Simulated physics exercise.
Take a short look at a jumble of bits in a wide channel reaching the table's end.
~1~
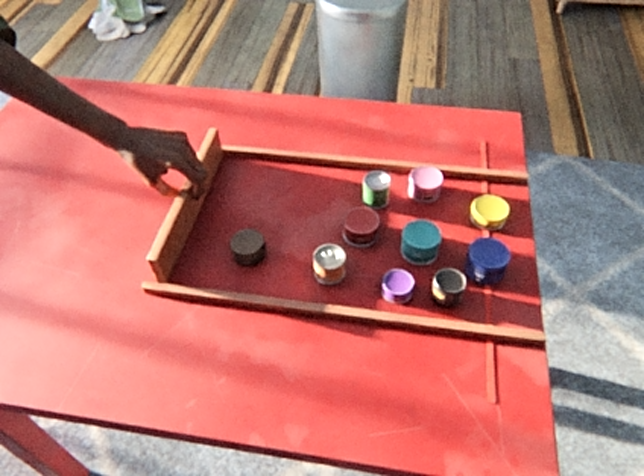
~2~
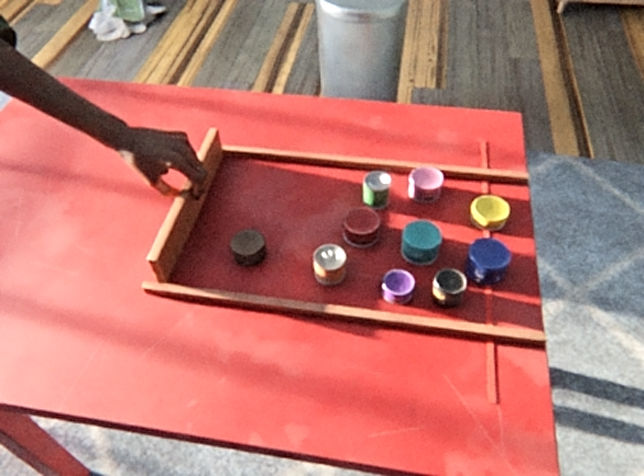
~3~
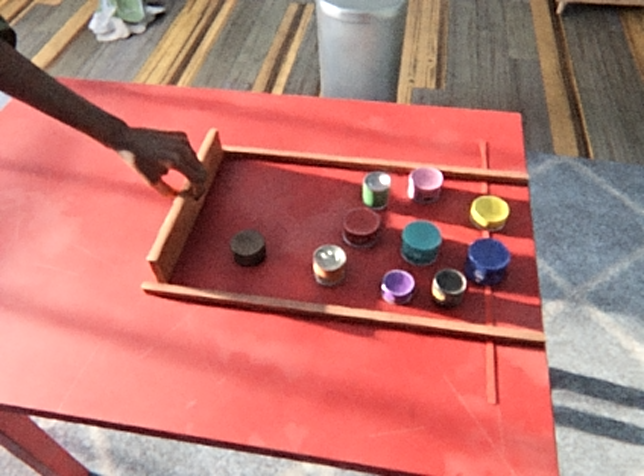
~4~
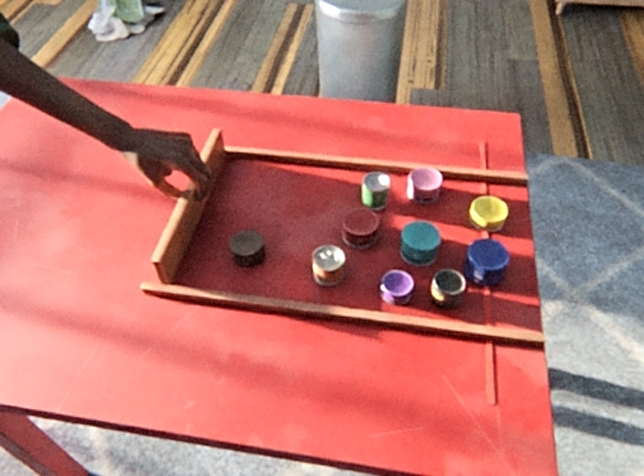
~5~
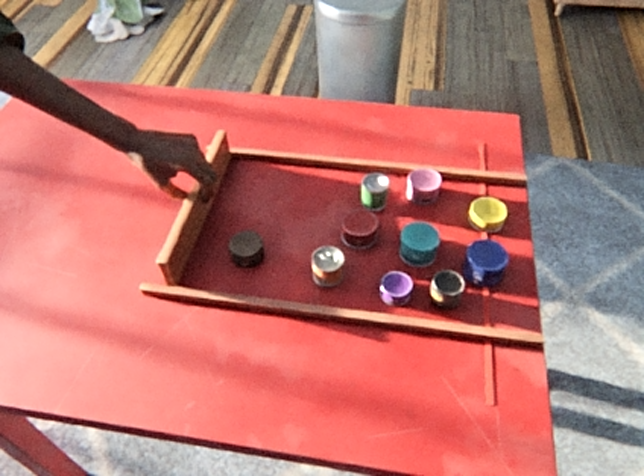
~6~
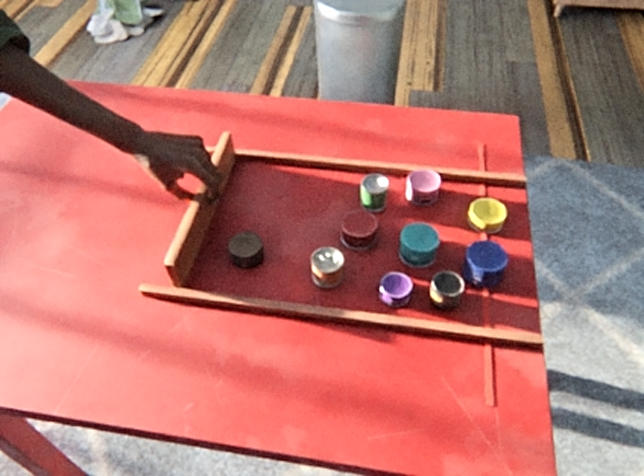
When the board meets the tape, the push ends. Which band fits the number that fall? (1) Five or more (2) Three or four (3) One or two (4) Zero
3, one or two.
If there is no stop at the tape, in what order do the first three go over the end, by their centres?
It runs the blue tub, the turquoise tin, and lastly the yellow tin.
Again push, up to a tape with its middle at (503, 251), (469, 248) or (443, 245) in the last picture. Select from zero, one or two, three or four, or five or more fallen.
In order: More than four, one to two, no fall at all.
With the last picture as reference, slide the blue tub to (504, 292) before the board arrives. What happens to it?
Well, the blue tub fails to stay.
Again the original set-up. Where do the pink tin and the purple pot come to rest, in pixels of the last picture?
First (500, 191), then (536, 321).
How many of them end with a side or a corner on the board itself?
It's 5 of them.
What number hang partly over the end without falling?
The total comes out at 4.
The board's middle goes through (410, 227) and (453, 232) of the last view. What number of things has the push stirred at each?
9 and 10.
Soon after, none off yet; yellow tin at rest near (487, 216); blue tub at rest near (484, 264); black tub at rest near (446, 291).
Then, none off yet; yellow tin at rest near (487, 216); blue tub moved about its own width near (521, 273); black tub moved well along near (504, 296).
At rest, the number that fall off is one or two; fallen, blue tub.
